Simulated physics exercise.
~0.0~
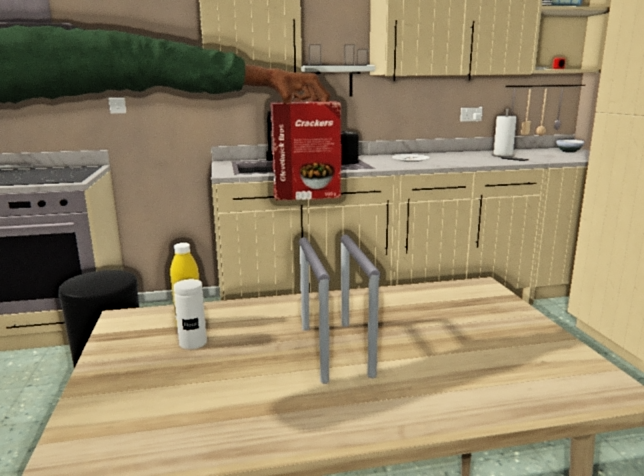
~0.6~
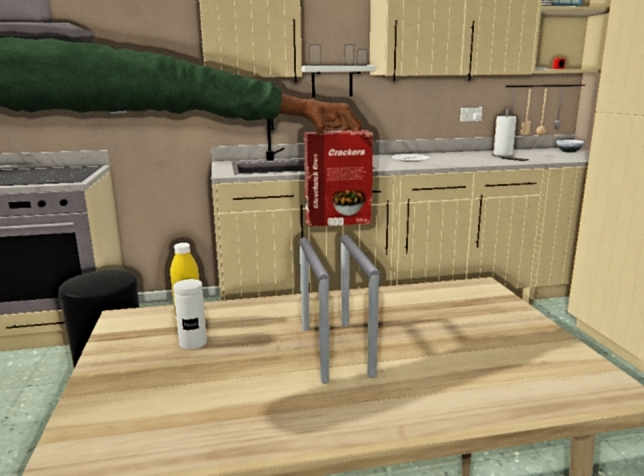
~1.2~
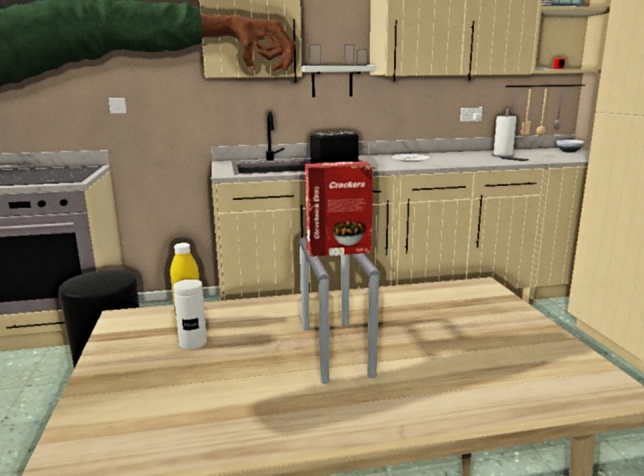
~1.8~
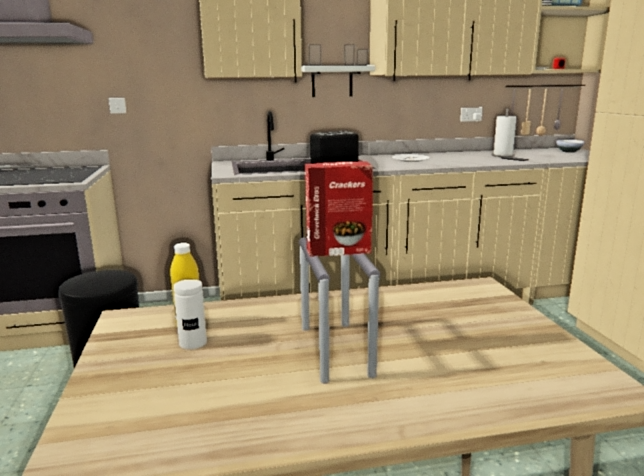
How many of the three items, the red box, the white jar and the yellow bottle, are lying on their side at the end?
None of them are. The red box is upright on the grey supports, and the white jar and yellow bottle are still standing on the table.
An arm in a green sleeve reaches in from the left, holding a red cracker box upright above a wooden table in a kitchen, seen from the front and slightly above. Two grey metal supports stand a little apart on the table, with a yellow bottle and a white jar to their left. The hand carries the box right and down until it is over the supports, then lets go and draws back to the left. The box drops slightly and lodges upright at the top of the supports. The arm leaves, and the box stays there while the bottle and jar remain standing.
